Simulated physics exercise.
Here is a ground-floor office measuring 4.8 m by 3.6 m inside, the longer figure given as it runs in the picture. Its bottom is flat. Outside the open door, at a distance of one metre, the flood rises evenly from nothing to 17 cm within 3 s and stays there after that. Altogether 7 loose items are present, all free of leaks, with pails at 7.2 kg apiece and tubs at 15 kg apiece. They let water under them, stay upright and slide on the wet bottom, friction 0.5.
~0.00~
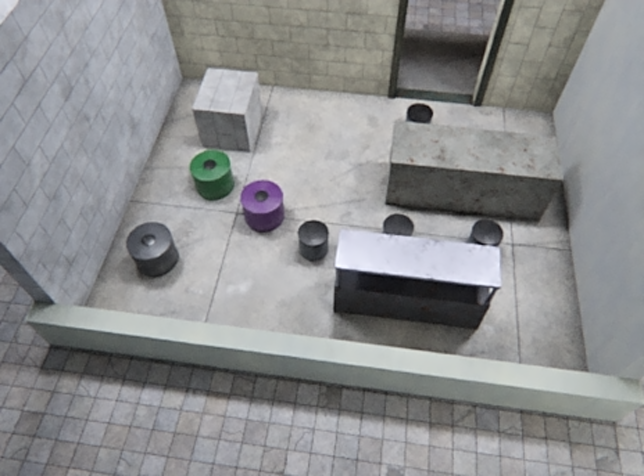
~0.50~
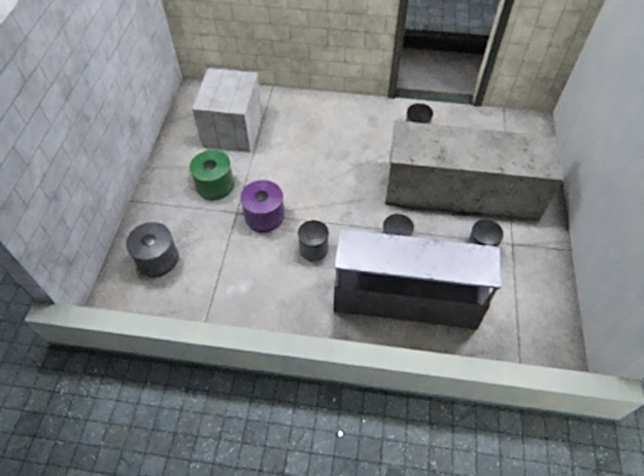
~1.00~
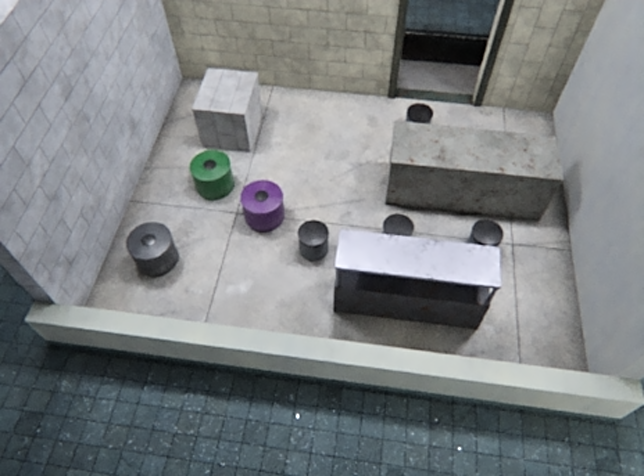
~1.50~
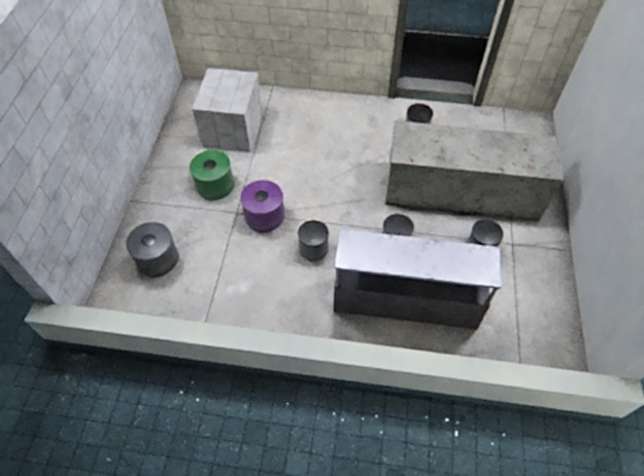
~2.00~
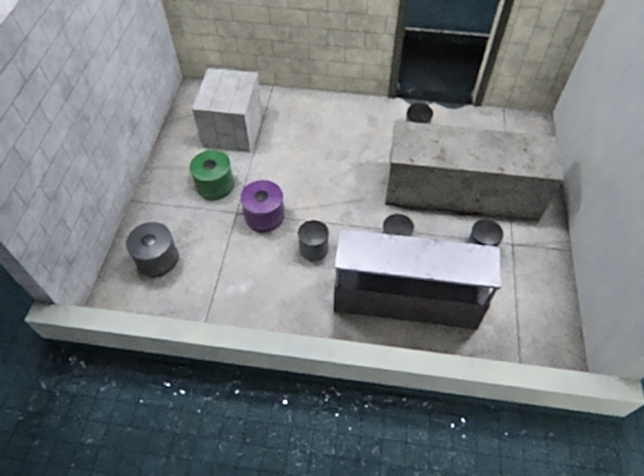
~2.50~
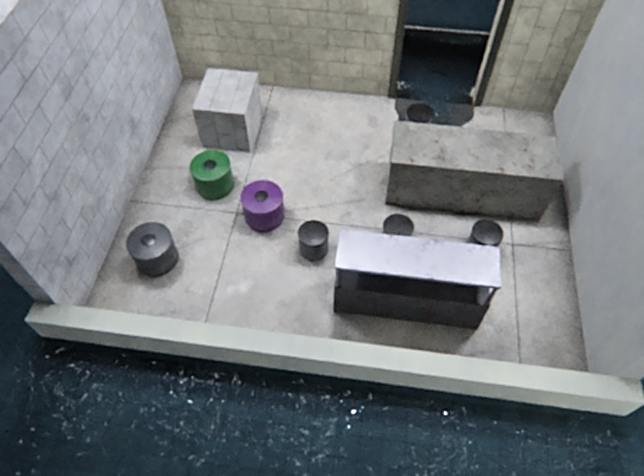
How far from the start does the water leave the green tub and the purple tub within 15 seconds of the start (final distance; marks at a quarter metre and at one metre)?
By that time the green tub has not really moved and the purple tub has not really moved.
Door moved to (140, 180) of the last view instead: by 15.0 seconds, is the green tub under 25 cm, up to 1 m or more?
That would leave the green tub a long way off.
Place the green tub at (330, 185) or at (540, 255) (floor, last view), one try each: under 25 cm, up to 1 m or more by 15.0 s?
No real movement, then no real movement.
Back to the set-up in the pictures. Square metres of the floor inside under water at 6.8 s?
About 10.5 m2 is covered.
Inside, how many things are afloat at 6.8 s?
I get 0.
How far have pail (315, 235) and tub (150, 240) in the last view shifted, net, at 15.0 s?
In that order: 30 cm, 0 cm.
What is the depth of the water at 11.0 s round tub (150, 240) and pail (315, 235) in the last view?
Around 4 cm and 5 cm.
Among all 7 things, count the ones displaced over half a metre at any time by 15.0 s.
Result: 1.
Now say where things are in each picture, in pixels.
In the first picture, the green tub at (210, 165) rests on the ground; the purple tub at (262, 196), on the bottom; water covers 0.0 m2; 0 of 7 have shifted.
In the second picture, the green tub at (210, 165) rests on the ground; the purple tub at (262, 196), on the bottom; 0.0 m2 under water; 0 of 7 have shifted.
In the third picture, the green tub at (210, 165) rests on the ground; the purple tub at (262, 196), on the bottom; 0.0 m2 under water; 0 of 7 have shifted.
In the fourth picture, the green tub at (210, 165) rests on the ground; the purple tub at (262, 196), on the bottom; water covers 0.0 m2; 0 of 7 have shifted.
In the fifth picture, the green tub at (210, 165), on the bottom; the purple tub at (262, 196) rests on the ground; water covers 0.0 m2; 0 of 7 have shifted.
In the sixth picture, the green tub at (210, 165) rests on the ground; the purple tub at (262, 196), on the bottom; 0.4 m2 under water; 0 of 7 have shifted.
After 3.5 s the green tub is near (210, 165), 0.0 m from its start, aground; the purple tub is near (262, 196), 0.0 m from its start, aground; 0 afloat.
After 6.8 s the green tub is near (210, 165), 0.0 m from its start, aground; the purple tub is near (262, 196), 0.0 m from its start, aground; 0 afloat.
After 11.0 s the green tub is near (210, 165), 0.0 m from its start, aground; the purple tub is near (262, 196), 0.0 m from its start, aground; 0 afloat.
After 15.0 s the green tub is near (210, 165), 0.0 m from its start, aground; the purple tub is near (261, 198), 0.0 m from its start, aground; 1 afloat.
